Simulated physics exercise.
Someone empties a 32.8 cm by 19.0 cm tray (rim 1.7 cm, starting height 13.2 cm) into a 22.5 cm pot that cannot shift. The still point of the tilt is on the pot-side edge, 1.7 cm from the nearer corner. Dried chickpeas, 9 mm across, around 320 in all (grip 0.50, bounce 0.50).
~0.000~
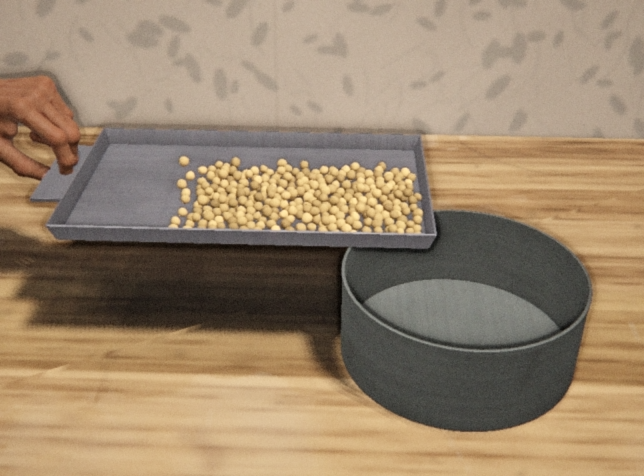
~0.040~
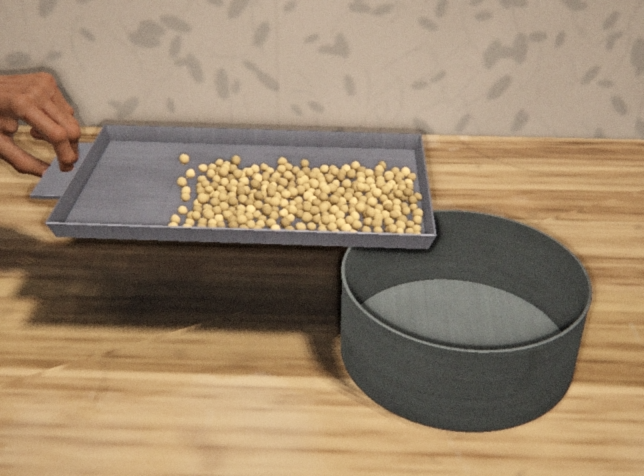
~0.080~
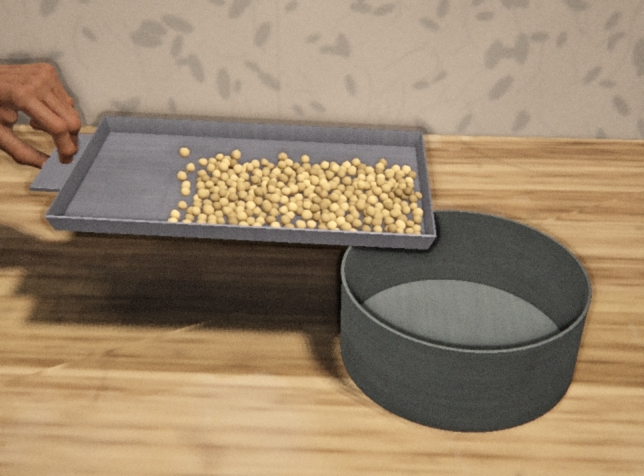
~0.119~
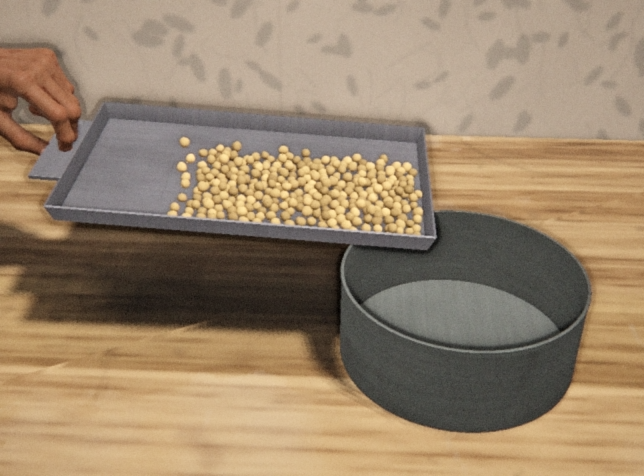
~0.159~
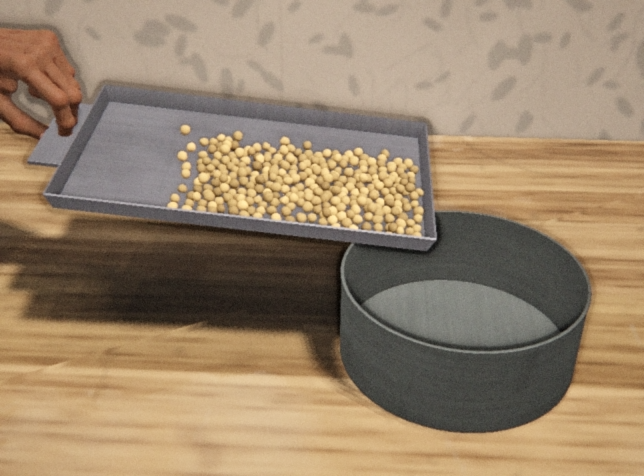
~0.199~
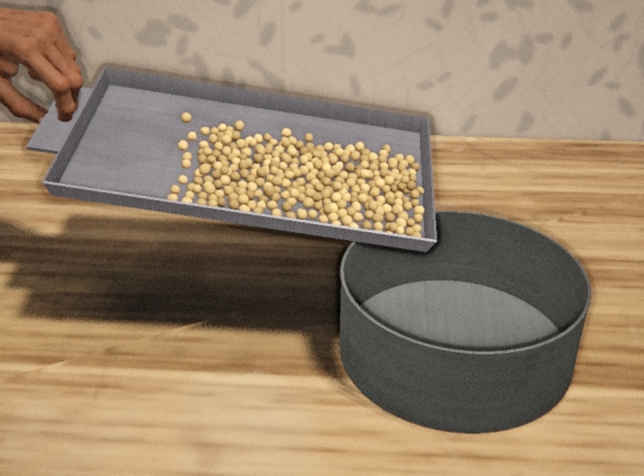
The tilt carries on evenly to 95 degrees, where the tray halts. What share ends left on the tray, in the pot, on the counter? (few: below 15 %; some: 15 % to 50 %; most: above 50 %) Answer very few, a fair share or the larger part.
Tray very few, pot the larger part, counter very few.
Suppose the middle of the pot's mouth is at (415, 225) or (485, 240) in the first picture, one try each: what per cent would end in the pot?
Some 10 and 40 per cent.
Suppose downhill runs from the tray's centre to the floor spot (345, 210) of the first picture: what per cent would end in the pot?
Some 100 per cent.
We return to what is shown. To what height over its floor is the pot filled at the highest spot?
Roughly 3.0 cm.
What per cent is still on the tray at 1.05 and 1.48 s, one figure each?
In turn: 95, 0.
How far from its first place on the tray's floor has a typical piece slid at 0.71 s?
Some 2 cm.
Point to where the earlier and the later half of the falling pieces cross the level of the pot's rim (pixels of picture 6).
At about (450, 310), then at (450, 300).
After 0.71 s, tilt 51 degrees; the tray holds 100 %, the pot 0 %.
After 1.05 s, tilt 78 degrees; the tray holds 95 %, the pot 5 %.
Then, at 1.48 s, tilt 95 degrees; the tray holds 0 %, the pot 90 %.
By 2.1 s all is still; tray 0 %, pot 95 %, counter 5 %.
